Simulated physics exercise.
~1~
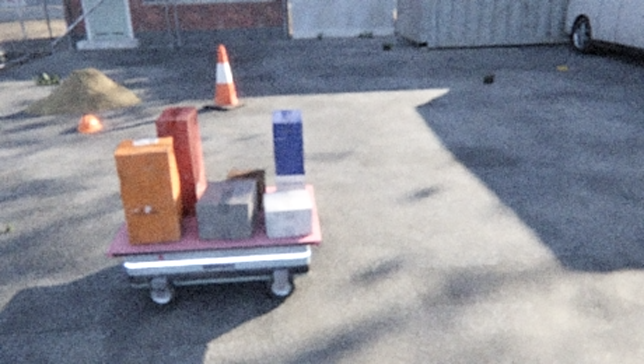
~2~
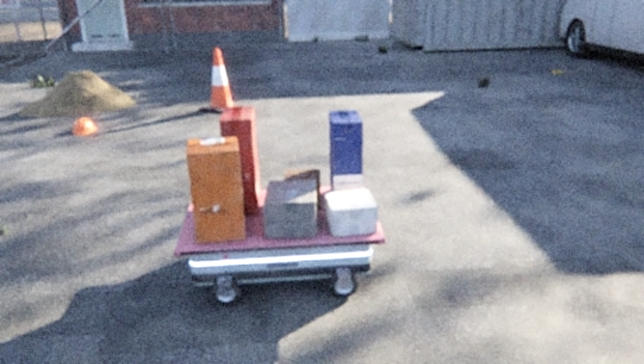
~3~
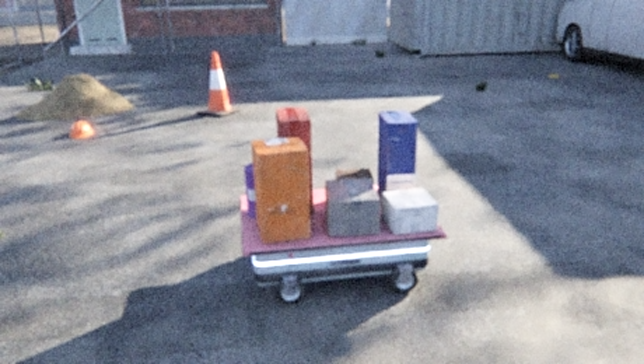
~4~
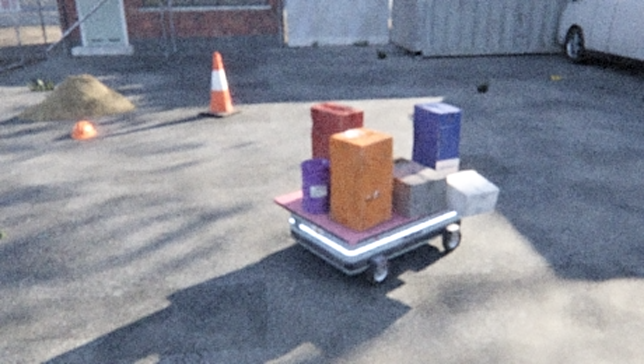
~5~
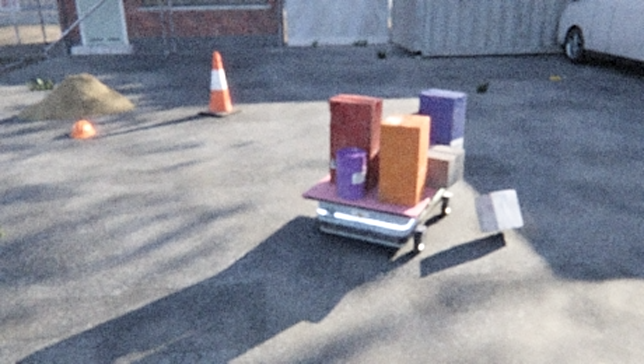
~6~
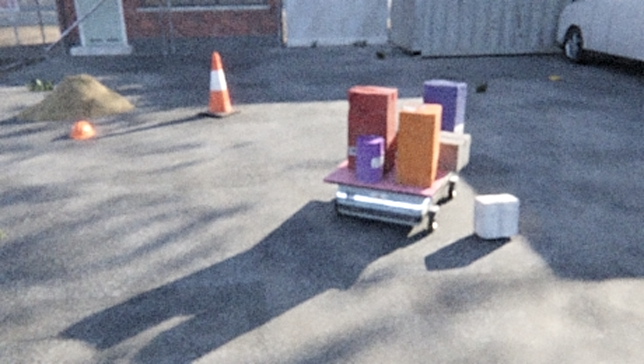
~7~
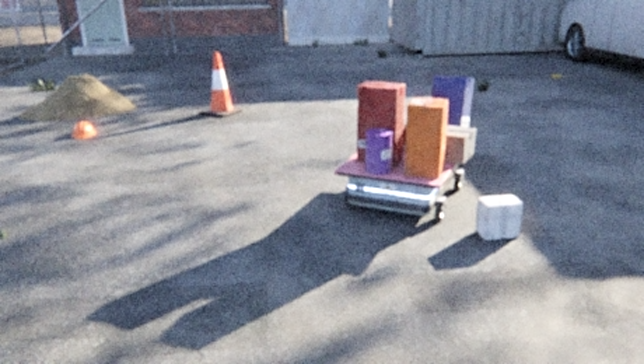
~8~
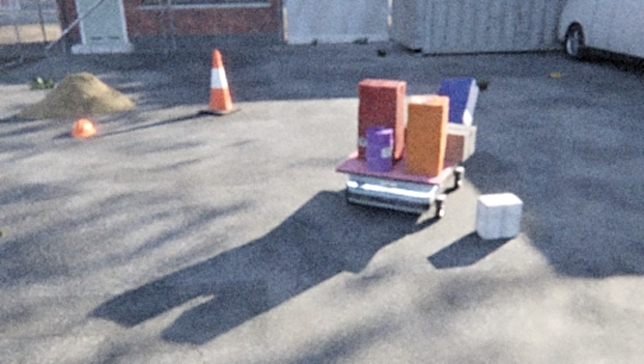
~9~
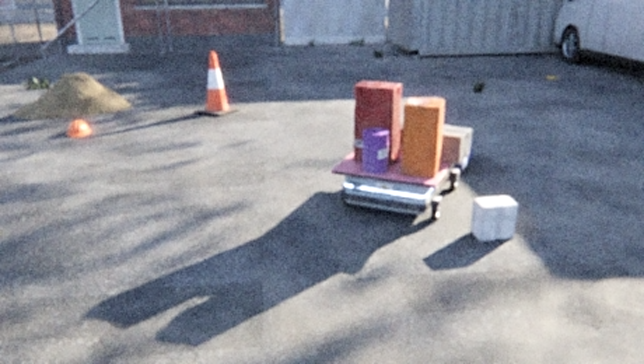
A low wheeled cart carrying coloured boxes rolls rightward across a sunlit paved yard, seen from slightly above by a gently swaying camera. An orange box stands at the front left, a red one behind it, a blue one at the back right, with grey, brown and white boxes nearby; a traffic cone and sand pile sit beyond. The cart turns away toward the back, revealing a purple canister, as the white box slides off the right side and lands on the pavement. As the cart stops, the blue box tips and drops from view behind the load, while the orange box, red box and canister remain upright.
